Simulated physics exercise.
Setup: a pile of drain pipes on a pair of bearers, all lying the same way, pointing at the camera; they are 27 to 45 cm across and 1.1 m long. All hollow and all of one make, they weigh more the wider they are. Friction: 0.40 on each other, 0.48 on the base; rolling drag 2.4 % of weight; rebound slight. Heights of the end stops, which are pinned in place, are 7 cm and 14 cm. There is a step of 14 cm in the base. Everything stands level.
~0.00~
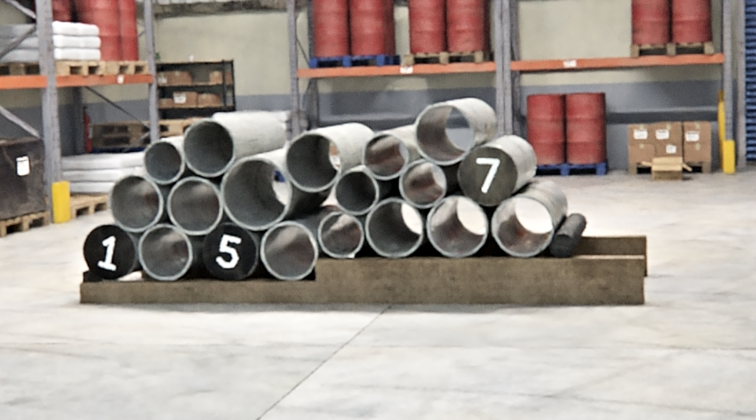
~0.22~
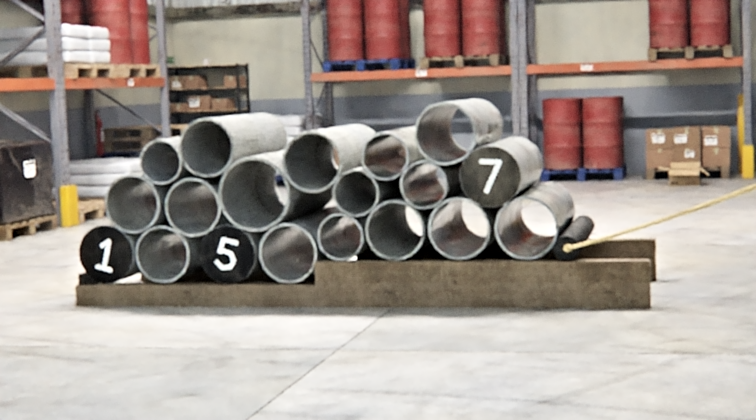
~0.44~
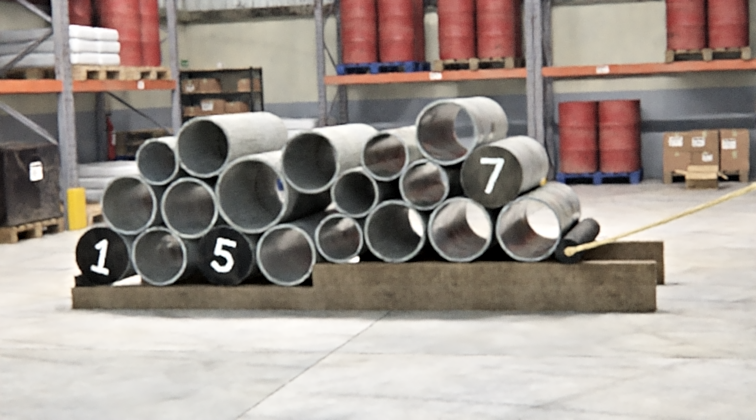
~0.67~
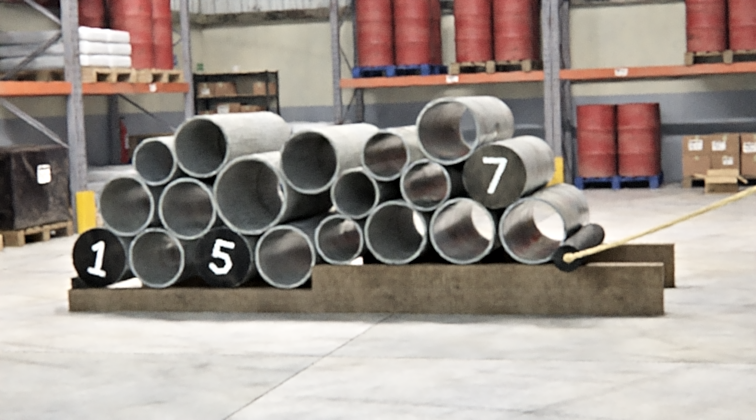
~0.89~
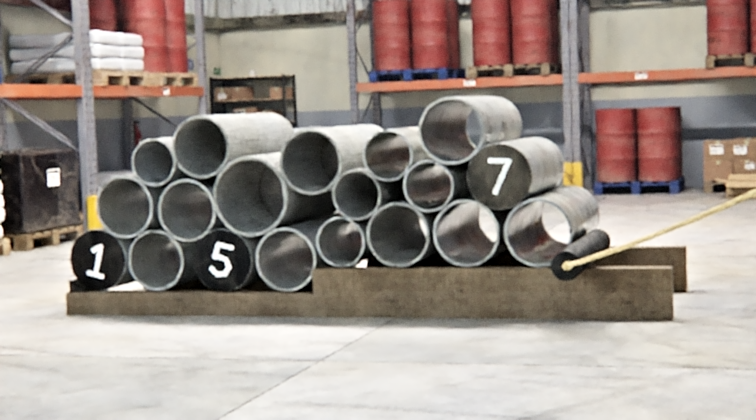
Stacked grey pipes resting still on a stepped base in a warehouse as a yellow rope draws out a dark round bar at right.
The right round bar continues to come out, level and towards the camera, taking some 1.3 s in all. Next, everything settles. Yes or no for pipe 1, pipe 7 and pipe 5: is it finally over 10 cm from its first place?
No. 1: No; no. 7: Yes; no. 5: No.
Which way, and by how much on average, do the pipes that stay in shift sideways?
Some 15 cm rightwards.
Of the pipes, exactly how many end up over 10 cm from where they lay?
Tally: 10.
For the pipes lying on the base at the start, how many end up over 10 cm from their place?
I count 4 in total.
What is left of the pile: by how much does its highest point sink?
Roughly 5 cm.
After 2.21 s, 3 now displaced over 10 cm; no. 1 in place; no. 7 12 cm right; no. 5 in place.
After 3.27 s, 3 now displaced over 10 cm; 1 off the right end of the bearers; no. 1 in place; no. 7 41 cm right and 31 cm down; no. 5 in place.
After 5.91 s, 10 now displaced over 10 cm; 2 off the right end of the bearers; no. 1 in place; no. 7 1.8 m right and 57 cm down; no. 5 in place.
At rest by 11.4 s, 10 moved over 10 cm; 4 off the right end of the bearers; no. 1 in place; no. 7 rolled far off to the right; no. 5 in place; top of the pile 1.1 m high, from 1.2 m.
